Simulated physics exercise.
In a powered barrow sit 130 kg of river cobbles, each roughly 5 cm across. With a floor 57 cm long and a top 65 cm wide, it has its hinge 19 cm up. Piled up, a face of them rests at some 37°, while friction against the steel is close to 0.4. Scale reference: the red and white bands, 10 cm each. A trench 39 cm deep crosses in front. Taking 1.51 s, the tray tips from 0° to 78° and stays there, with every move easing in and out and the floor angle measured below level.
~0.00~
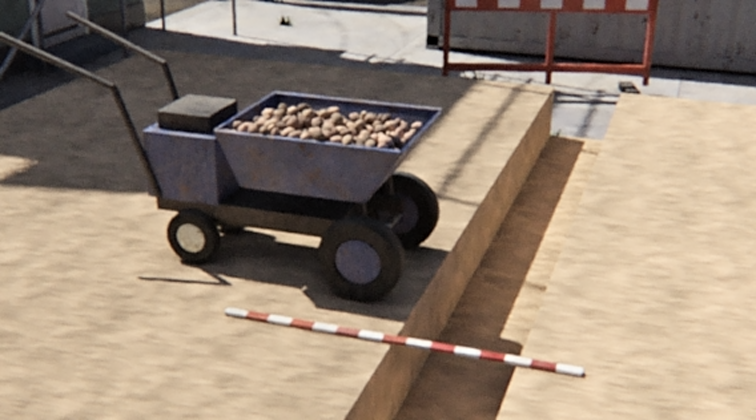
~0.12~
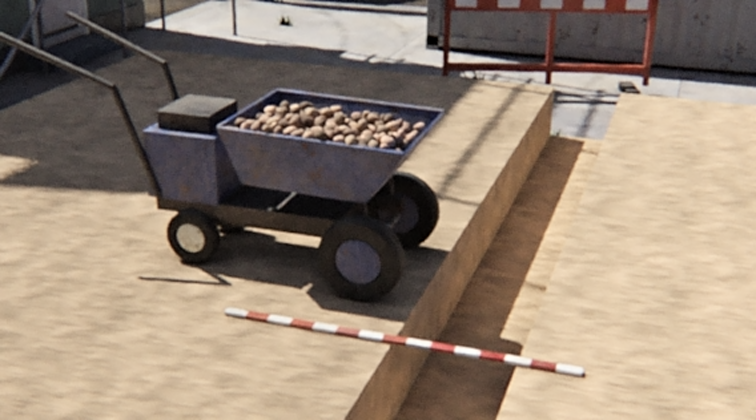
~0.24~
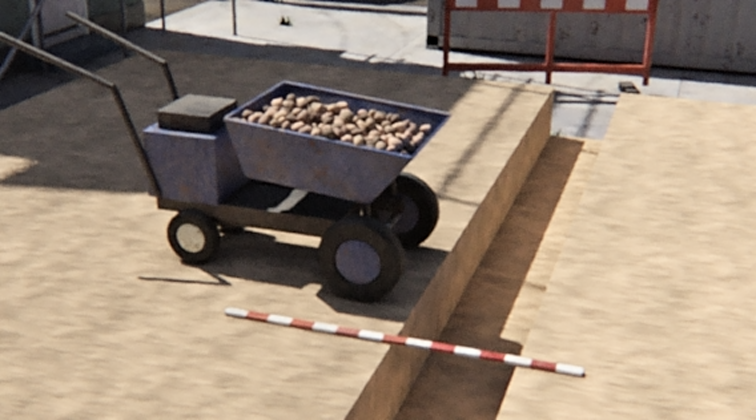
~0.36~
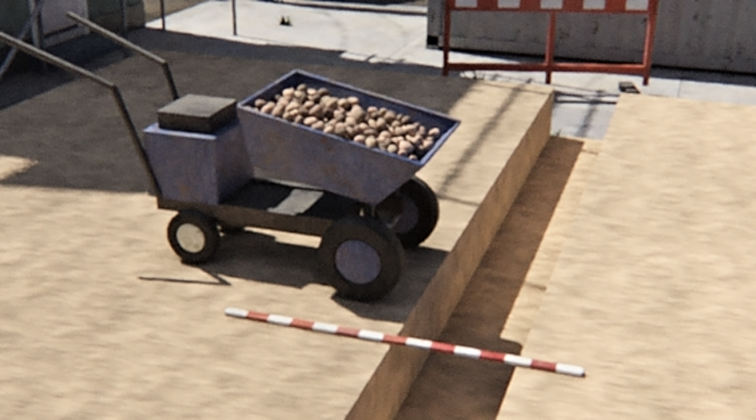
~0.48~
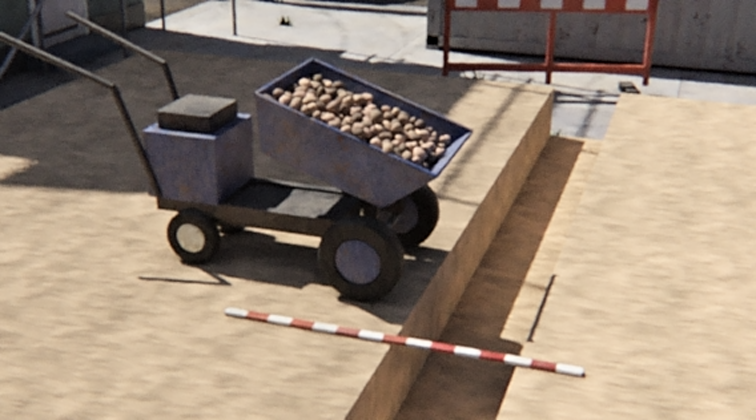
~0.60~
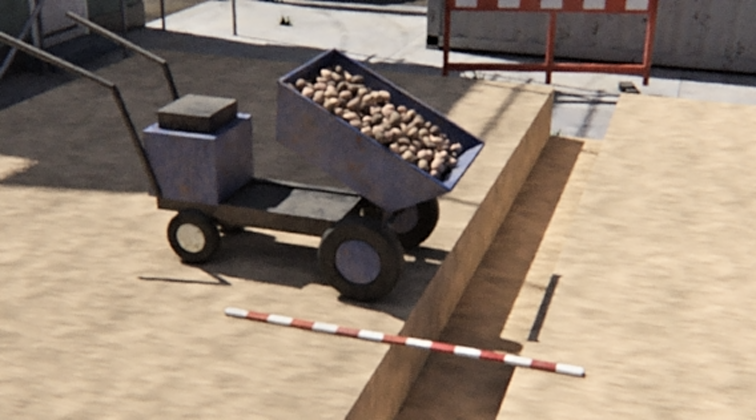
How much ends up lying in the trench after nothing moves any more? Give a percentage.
A share of about 73 per cent.
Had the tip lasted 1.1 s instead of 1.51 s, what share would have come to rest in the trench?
Probably about 70 in a hundred.
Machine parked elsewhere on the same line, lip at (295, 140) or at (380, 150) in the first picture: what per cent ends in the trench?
The first start gives about 80 per cent, the second about 95.
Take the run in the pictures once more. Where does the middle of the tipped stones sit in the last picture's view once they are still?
Their middle lands near (519, 350).
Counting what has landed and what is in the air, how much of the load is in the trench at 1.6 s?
Some 40 per cent.
After 1.1 s the floor is at 66°; 96 % in the tray, 4 % in the trench; the foremost stones are at (519, 268).
After 1.6 s the floor is at 78°; 37 % in the tray, 40 % in the trench, 23 % past the trench; the foremost stones are at (660, 306).
After 2.0 s the floor is at 78°; 12 % in the tray, 60 % in the trench, 28 % past the trench; the foremost stones are at (730, 307).
After 3.9 s the floor is at 78°; 0 % in the tray, 73 % in the trench, 27 % past the trench; the foremost stones are past the picture's edge.
